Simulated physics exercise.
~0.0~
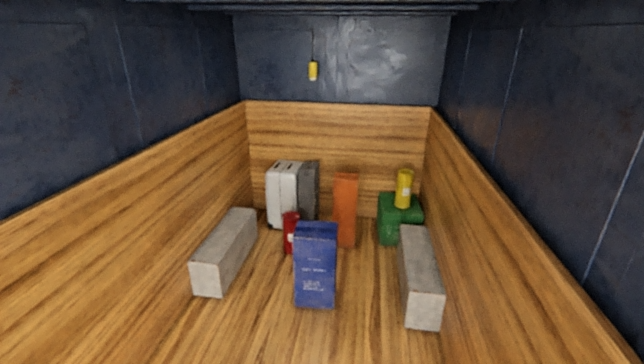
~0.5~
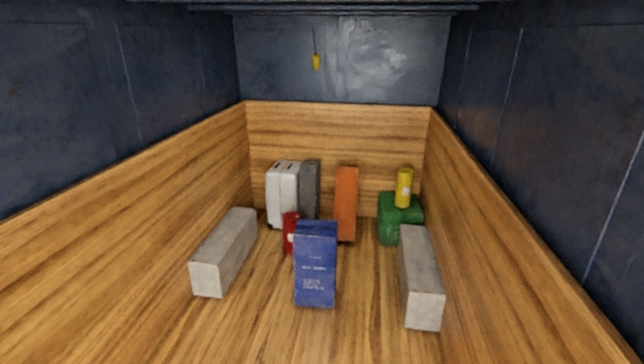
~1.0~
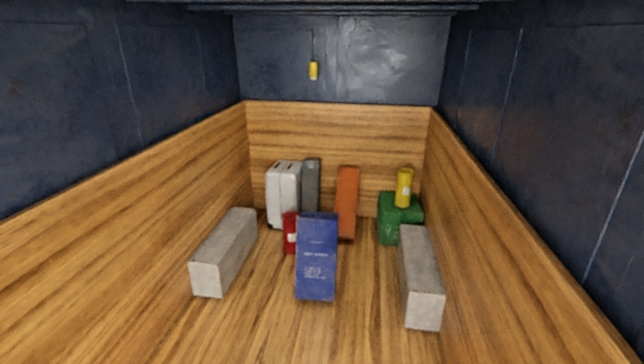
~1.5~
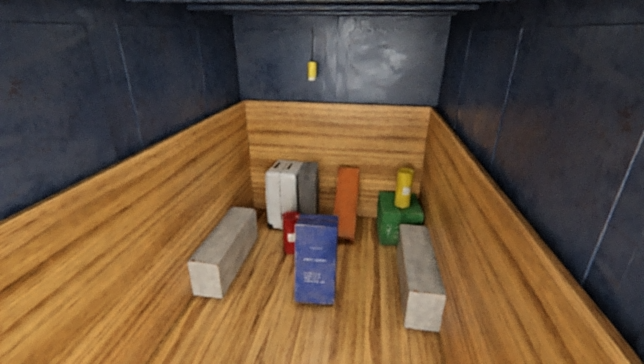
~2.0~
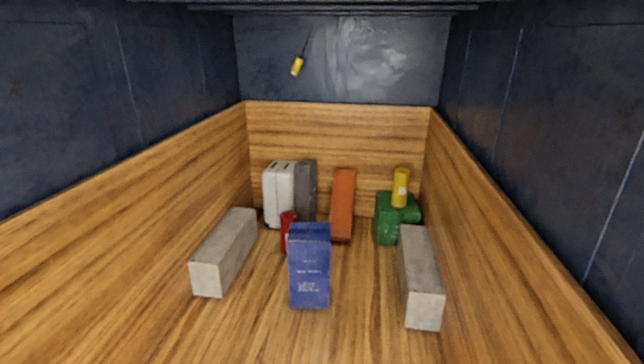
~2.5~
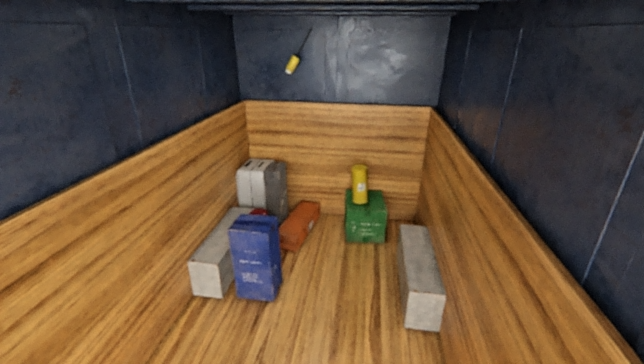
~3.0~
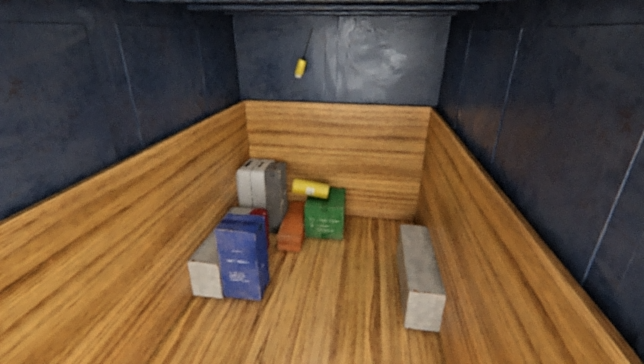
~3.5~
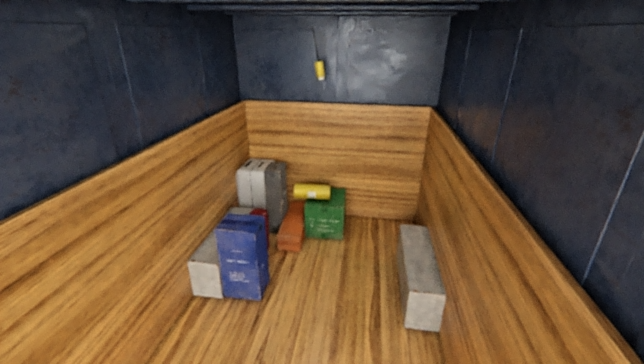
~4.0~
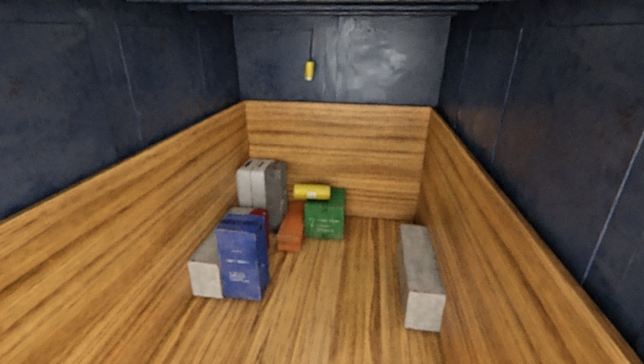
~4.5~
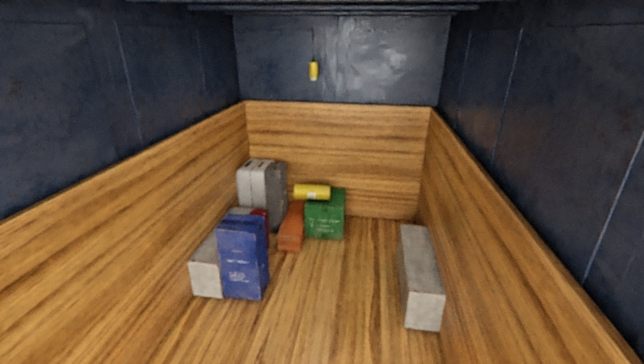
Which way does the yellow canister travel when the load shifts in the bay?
It moves to the left, along with the green box beneath it.
